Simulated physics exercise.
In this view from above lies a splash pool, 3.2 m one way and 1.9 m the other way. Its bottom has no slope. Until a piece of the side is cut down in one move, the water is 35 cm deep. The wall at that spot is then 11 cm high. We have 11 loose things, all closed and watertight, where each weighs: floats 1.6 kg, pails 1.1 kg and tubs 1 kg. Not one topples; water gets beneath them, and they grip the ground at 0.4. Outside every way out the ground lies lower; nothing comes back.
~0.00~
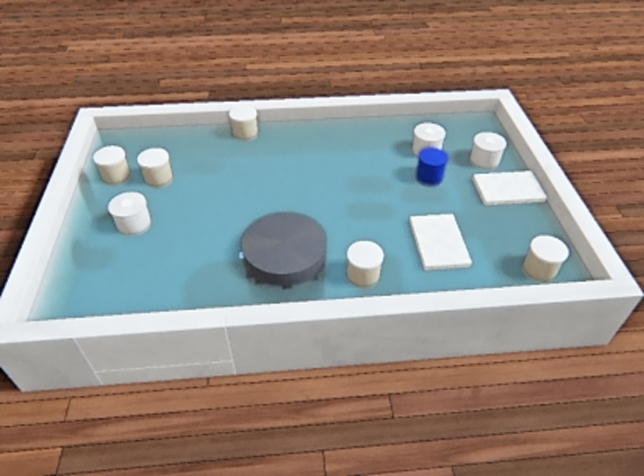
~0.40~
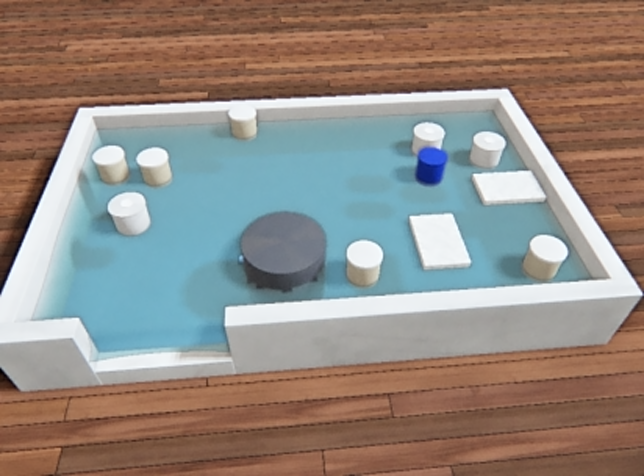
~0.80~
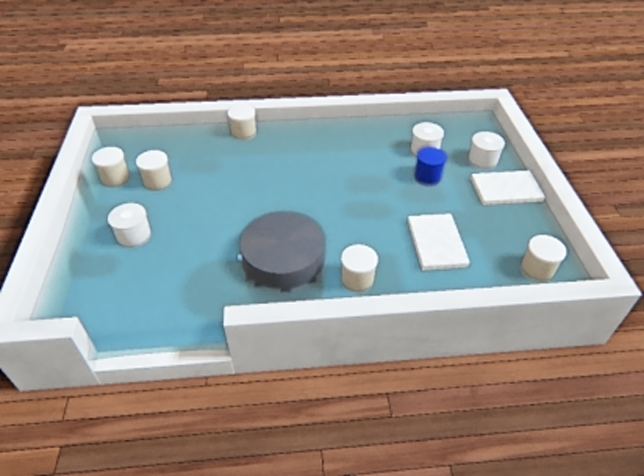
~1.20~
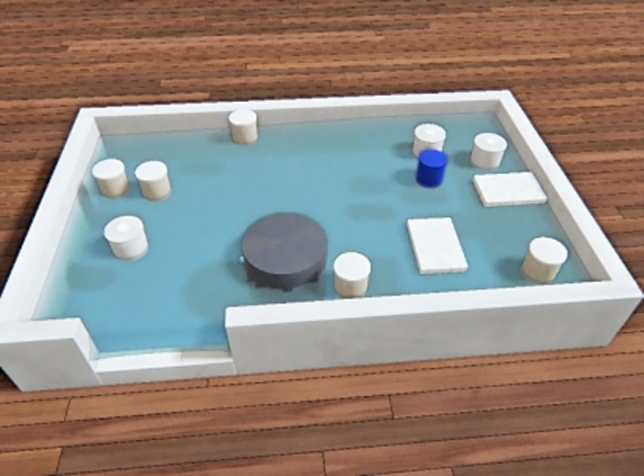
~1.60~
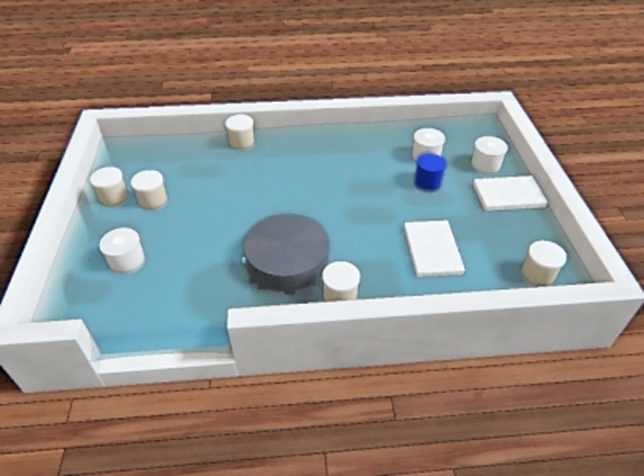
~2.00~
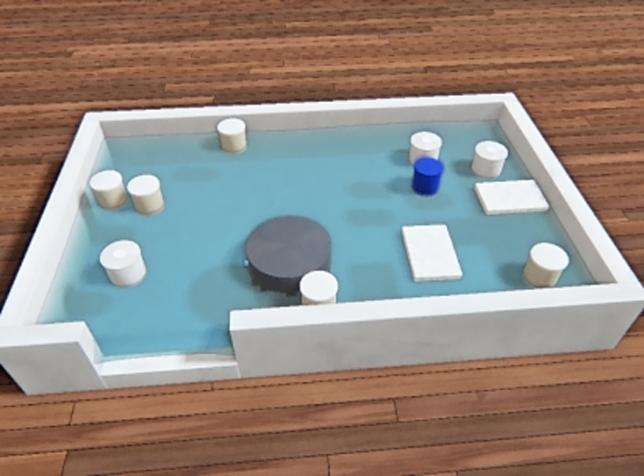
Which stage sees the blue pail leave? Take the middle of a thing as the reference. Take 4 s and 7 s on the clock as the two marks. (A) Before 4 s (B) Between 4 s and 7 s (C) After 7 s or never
Option C: After 7 s or never.
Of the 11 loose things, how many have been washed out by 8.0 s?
By that point, 1.
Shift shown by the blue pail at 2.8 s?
I'd put it at around 20 cm.
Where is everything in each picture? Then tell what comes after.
The first picture shows the blue pail at (433, 156), afloat; about 2050 L in view; 0 of 11 have shifted.
The second picture shows the blue pail at (433, 156), afloat; about 2020 L in view; 0 of 11 have shifted.
The third picture shows the blue pail at (432, 156), afloat; 35 cm deep round most things; 1 of 11 have shifted.
The fourth picture shows the blue pail at (433, 158), afloat; about 1940 L in view; 4 of 11 have shifted.
The fifth picture shows the blue pail at (432, 162), afloat, 4 cm from its start; 33 cm deep round most things; 6 of 11 have shifted.
The sixth picture shows the blue pail at (429, 166) floats, 7 cm from its start; about 1850 L in view; 8 of 11 have shifted.
After 2.8 s the blue pail is near (414, 167), 0.2 m from its start, afloat; 0 of 11 are out; 11 afloat.
After 5.4 s the blue pail is near (406, 169), 0.2 m from its start, afloat; 1 of 11 are out; 10 afloat.
After 8.0 s the blue pail is near (381, 175), 0.4 m from its start, afloat; 1 of 11 are out; 10 afloat.
After 12.0 s the blue pail is near (355, 179), 0.6 m from its start, afloat; 2 of 11 are out; 9 afloat.
